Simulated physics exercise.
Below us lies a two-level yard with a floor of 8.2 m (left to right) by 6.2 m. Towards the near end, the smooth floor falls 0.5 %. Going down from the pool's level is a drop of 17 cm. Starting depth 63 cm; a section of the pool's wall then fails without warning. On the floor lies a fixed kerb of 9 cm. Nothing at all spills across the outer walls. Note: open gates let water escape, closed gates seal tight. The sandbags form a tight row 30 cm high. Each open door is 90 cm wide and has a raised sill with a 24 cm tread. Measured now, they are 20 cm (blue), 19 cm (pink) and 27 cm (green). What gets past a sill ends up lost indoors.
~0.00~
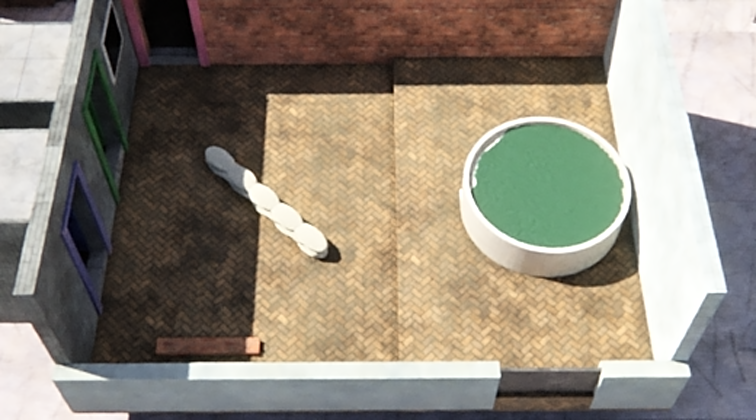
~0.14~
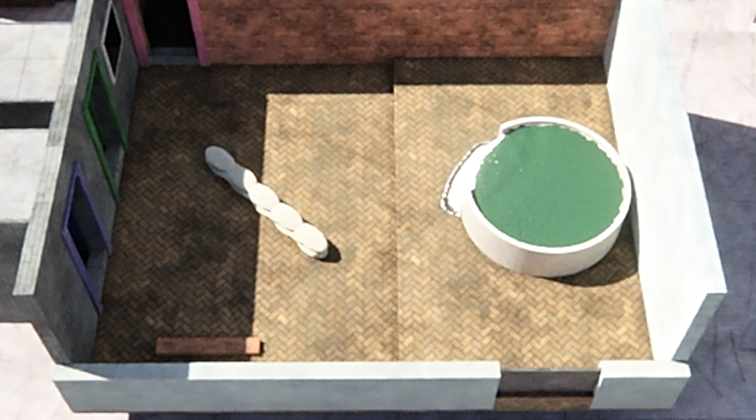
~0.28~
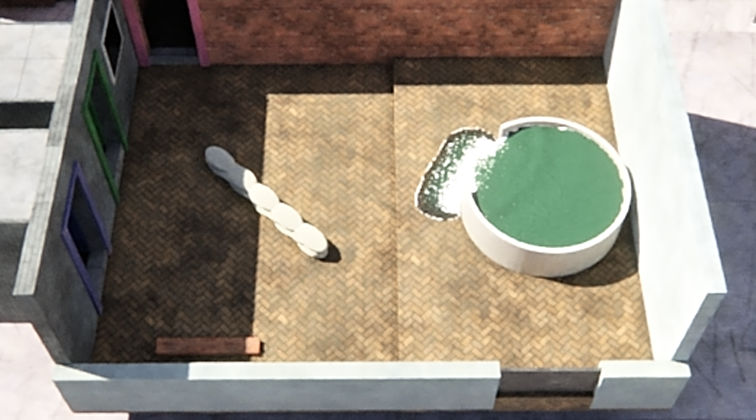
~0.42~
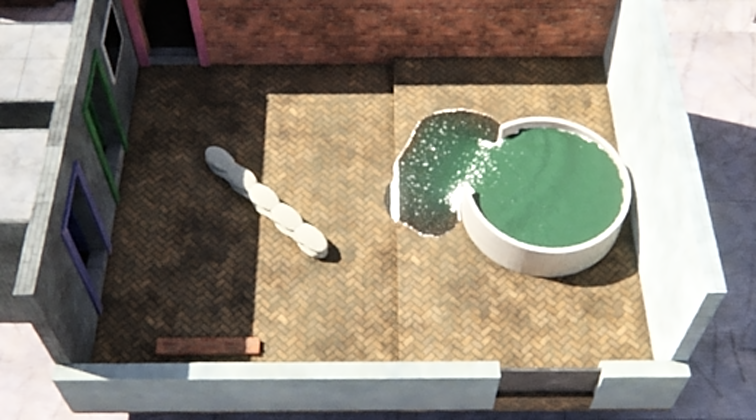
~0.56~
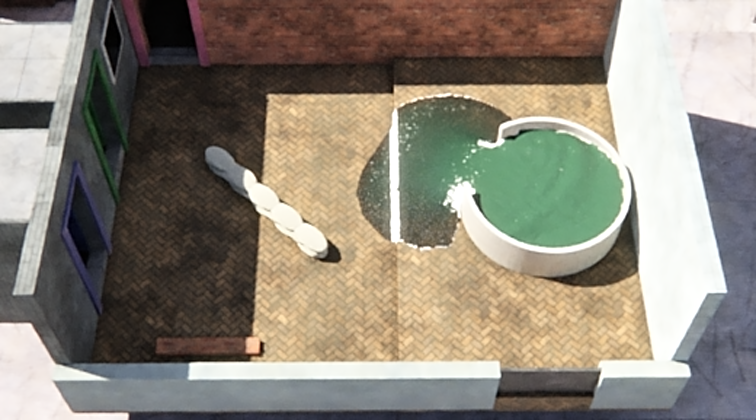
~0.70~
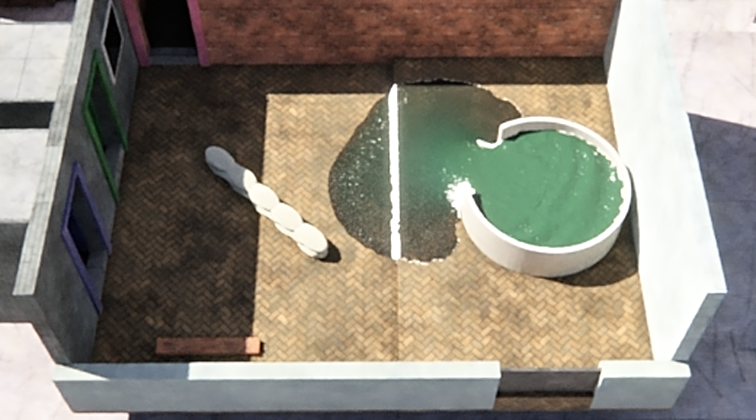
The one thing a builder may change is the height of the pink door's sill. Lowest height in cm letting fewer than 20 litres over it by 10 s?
About 27 centimetres.
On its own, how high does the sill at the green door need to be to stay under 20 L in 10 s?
For green, a step near 9.0 cm.
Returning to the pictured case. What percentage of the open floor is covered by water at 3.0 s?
Approximately 40 % of the floor.
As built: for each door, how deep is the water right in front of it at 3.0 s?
Door by door in cm - blue 0, pink 19, green 2.
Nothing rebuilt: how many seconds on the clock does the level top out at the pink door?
The level tops out near 3.8 seconds.
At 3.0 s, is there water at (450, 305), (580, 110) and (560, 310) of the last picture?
Those three come out bone-dry, bone-dry and bone-dry, in that order.
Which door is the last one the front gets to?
That would be the blue one.
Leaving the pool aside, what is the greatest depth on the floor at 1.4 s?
About 31 cm.
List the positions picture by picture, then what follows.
In the first picture, still water, 63 cm deep, in the pool at (546, 185); the pink door at (166, 25) is dry.
In the second picture, the front is at a hidden place, 0.3 m from the gap at (474, 169); 0.3 m2 of floor is wet, 63 cm left at the back.
In the third picture, the front is at (457, 135), 0.7 m from the gap at (474, 171); 1.1 m2 of floor is wet, 63 cm left at the back.
In the fourth picture, water pours out at (474, 172) and has run 1.3 m, to (424, 124); about 7 cm deep outside, 63 cm at the back.
In the fifth picture, the gap is at (474, 172), the front 1.7 m out at (402, 110); the back of the pool holds 63 cm.
In the sixth picture, water pours out at (474, 171) and has run 2.2 m, to (377, 109); about 4 cm deep outside, 60 cm at the back; 3.6 m in a straight line remain to the pink door at (166, 25).
After 1.4 s water covers 30 % of the floor, deepest (31 cm) near (473, 167); it has not reached the pink door.
After 3.0 s water covers 40 % of the floor, deepest (43 cm) near (139, 67); 19 cm at the pink door, 0 litres in over its 19 cm sill.
After 10.0 s water covers 75 % of the floor, deepest (16 cm) near (386, 249); 8 cm at the pink door, 72 litres in over its 19 cm sill.
At the pink door as built, the water arrived by 2.1 s and peaked near 31 cm at 3.8 s.
With a sill of 22 cm, 46 litres would have come in within the 10 s; with 29.5 cm, 13 litres. So under 20 litres takes about 27 cm.
